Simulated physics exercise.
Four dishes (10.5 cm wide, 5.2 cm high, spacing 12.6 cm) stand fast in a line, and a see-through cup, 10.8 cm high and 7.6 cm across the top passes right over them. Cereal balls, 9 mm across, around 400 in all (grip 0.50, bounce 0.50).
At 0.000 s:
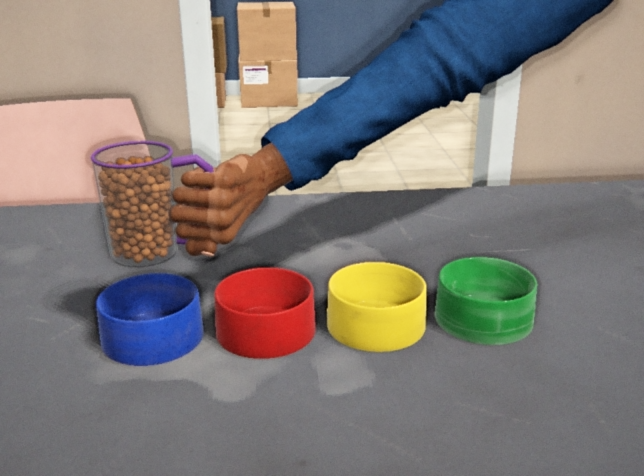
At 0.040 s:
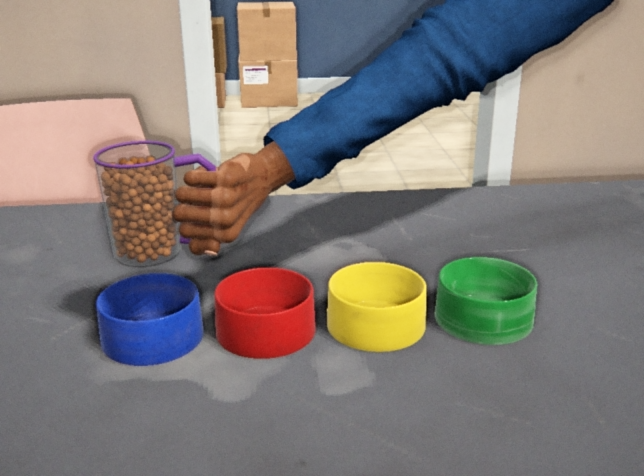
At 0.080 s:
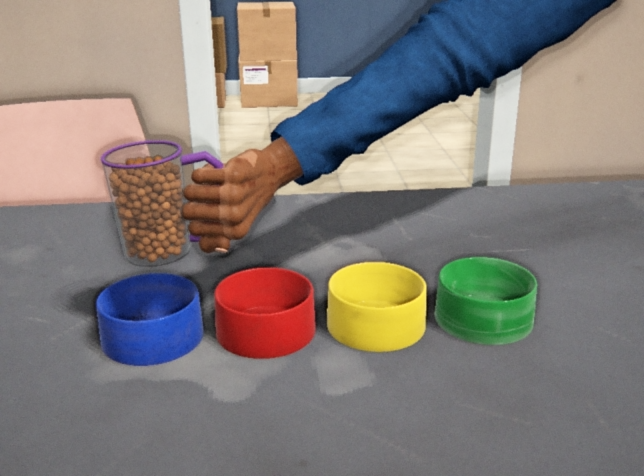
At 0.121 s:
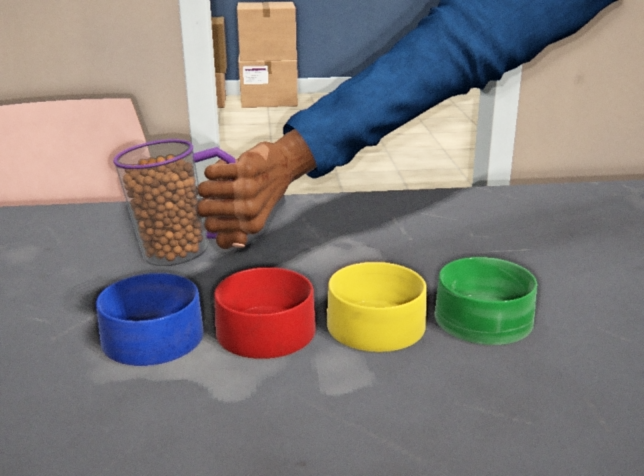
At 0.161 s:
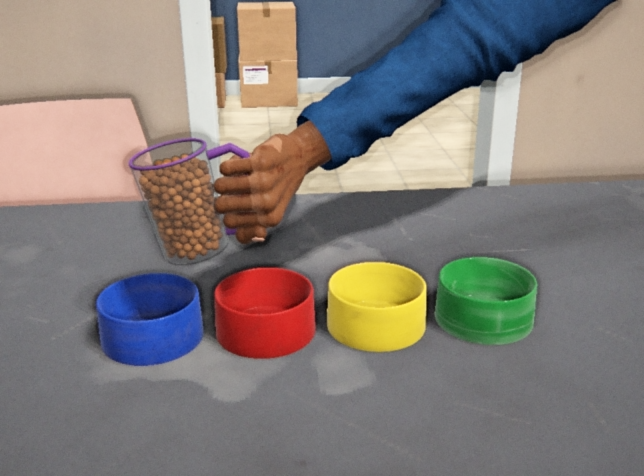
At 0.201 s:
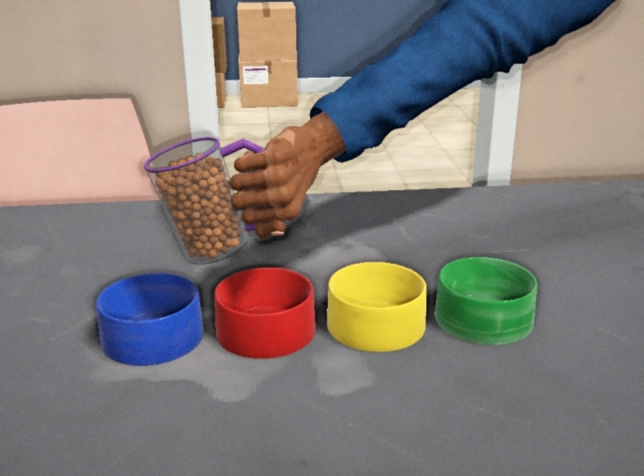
The clip opens on a hand in a blue sleeve holding a clear, purple-rimmed cup of small brown balls upright behind a row of blue, red, yellow and green dishes. The hand moves the cup a short way right, gradually leaning its rim to the left, while the dishes stay still.
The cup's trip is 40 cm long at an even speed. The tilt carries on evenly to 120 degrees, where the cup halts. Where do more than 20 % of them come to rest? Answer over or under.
Red under, blue under, green over, yellow under, counter over.
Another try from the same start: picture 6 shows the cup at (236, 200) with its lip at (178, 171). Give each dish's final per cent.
Red 0, blue 0, green 70, yellow 0.
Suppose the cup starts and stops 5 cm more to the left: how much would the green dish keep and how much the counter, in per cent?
In that case green 0; counter 10.
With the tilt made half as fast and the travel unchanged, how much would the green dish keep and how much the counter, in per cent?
Then: Green 70, counter 30.
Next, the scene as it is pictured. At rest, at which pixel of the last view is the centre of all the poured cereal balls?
Around (463, 307).
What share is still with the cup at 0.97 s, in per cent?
About 95 per cent.
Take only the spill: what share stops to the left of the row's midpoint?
About 0 per cent.
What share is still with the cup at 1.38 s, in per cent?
About 35 per cent.
After 0.67 s, tilt 66 degrees; cup holds 100 %.
After 0.97 s, tilt 98 degrees; cup holds 95 %.
After 1.38 s, tilt 120 degrees; cup holds 35 %, green 45 %.
In the end, at 2.3 s, red 0 %, blue 0 %, green 70 %, yellow 5 %, counter 25 %.
